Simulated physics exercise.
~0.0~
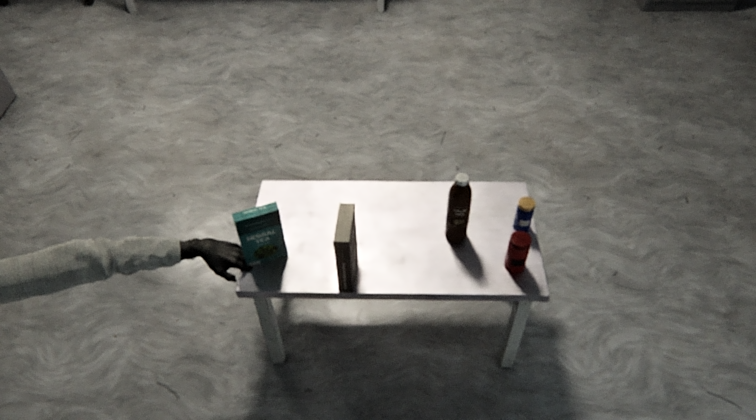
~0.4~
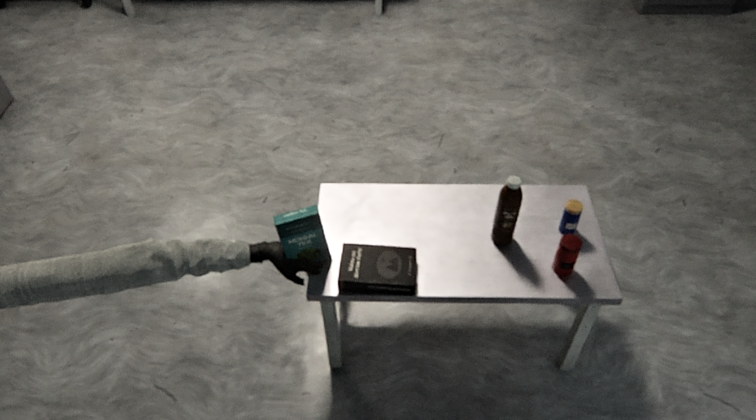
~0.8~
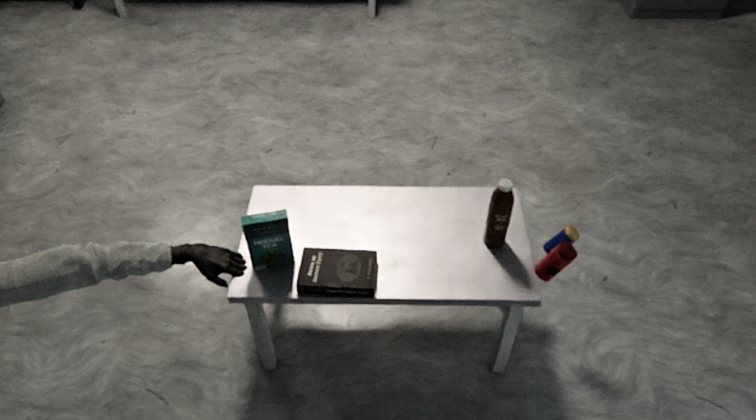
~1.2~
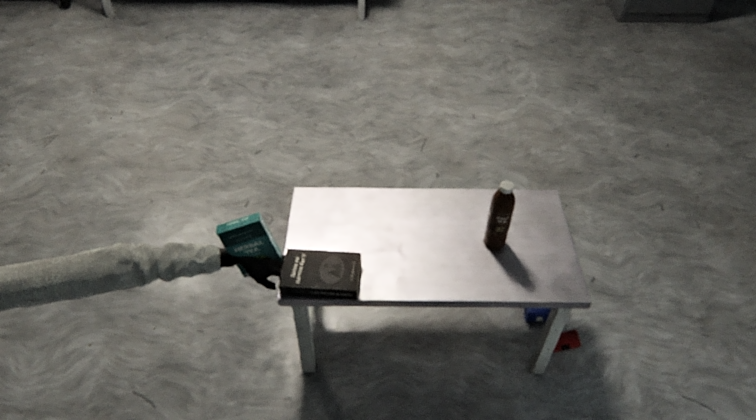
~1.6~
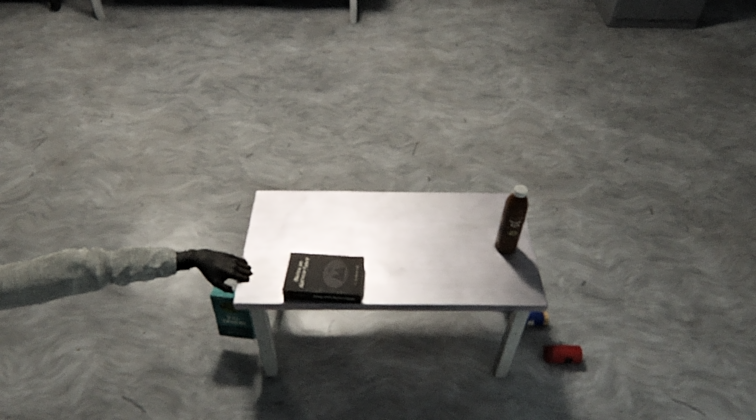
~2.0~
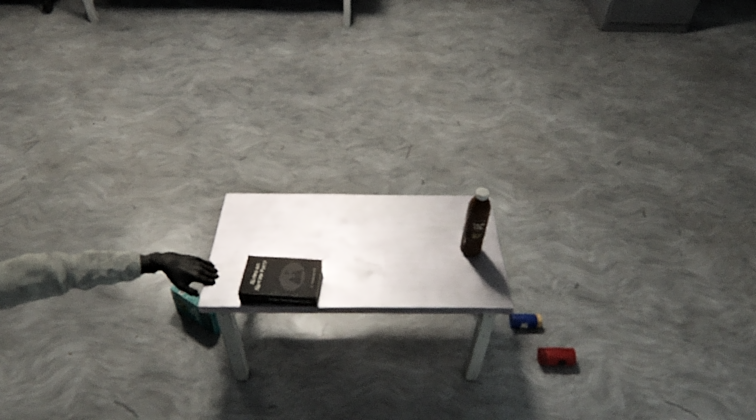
A side table jerked right and left beside a gloved hand, toppling a black book onto its side, then shedding a red jar and blue shaker off the right and a turquoise packet off the left, while the brown bottle stayed standing.
